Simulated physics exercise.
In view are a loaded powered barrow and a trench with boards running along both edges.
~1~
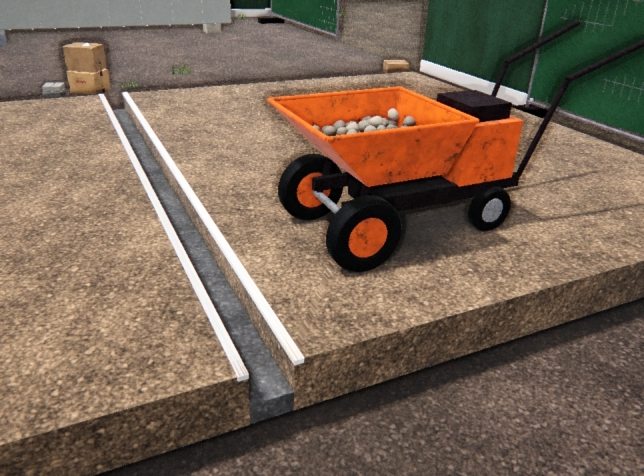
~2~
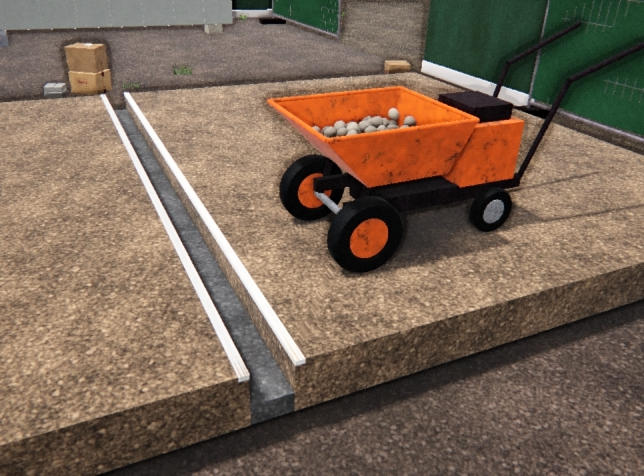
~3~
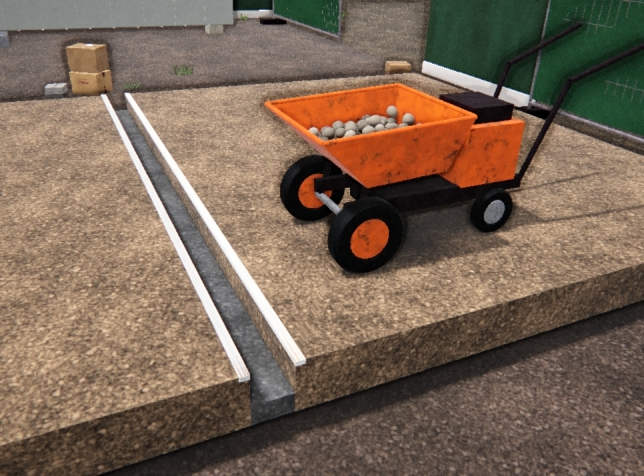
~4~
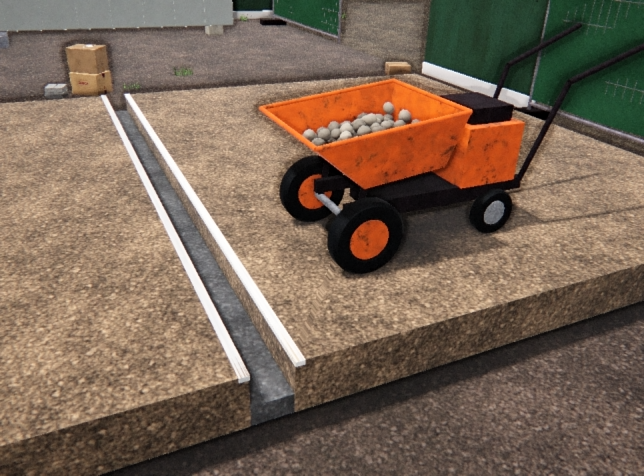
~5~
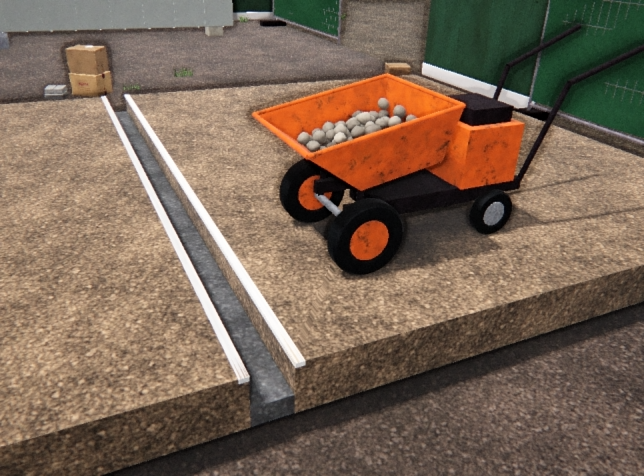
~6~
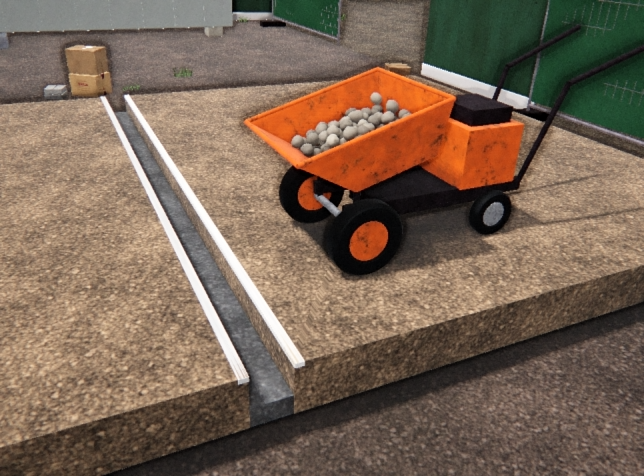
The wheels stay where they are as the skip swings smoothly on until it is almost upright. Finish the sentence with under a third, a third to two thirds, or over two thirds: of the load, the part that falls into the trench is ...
The part that falls into the trench is over two thirds.
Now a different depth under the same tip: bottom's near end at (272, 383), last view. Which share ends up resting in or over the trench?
The share would be around 40 in a hundred.
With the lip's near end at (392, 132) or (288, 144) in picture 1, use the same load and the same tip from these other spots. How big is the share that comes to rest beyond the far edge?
In turn 0 and 70 in a hundred.
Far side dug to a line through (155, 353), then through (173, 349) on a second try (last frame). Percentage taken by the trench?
First case 100 %, second case 100 %.
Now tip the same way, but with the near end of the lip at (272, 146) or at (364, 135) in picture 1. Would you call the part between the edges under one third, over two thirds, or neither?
For the first position, under a third; for the second, one to two thirds.
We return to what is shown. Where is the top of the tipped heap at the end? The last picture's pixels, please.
Summit once settled: About (178, 261).
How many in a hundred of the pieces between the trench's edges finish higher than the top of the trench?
I'd estimate around 15 %.
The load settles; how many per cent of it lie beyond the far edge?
I'd put it at some 10 per cent of the load.
Soon after the last picture, skip tipped steeply; all in the skip.
A little later, skip tipped right over; about half in the skip; a stray few short of the trench; about half in or heaped over the trench; a stray few beyond it.
Later still, skip tipped right over; a small part in the skip; a stray few short of the trench; most in or heaped over the trench; a small part beyond it.
At rest, skip tipped right over; a small part in the skip; a stray few short of the trench; most in or heaped over the trench; a small part beyond it.
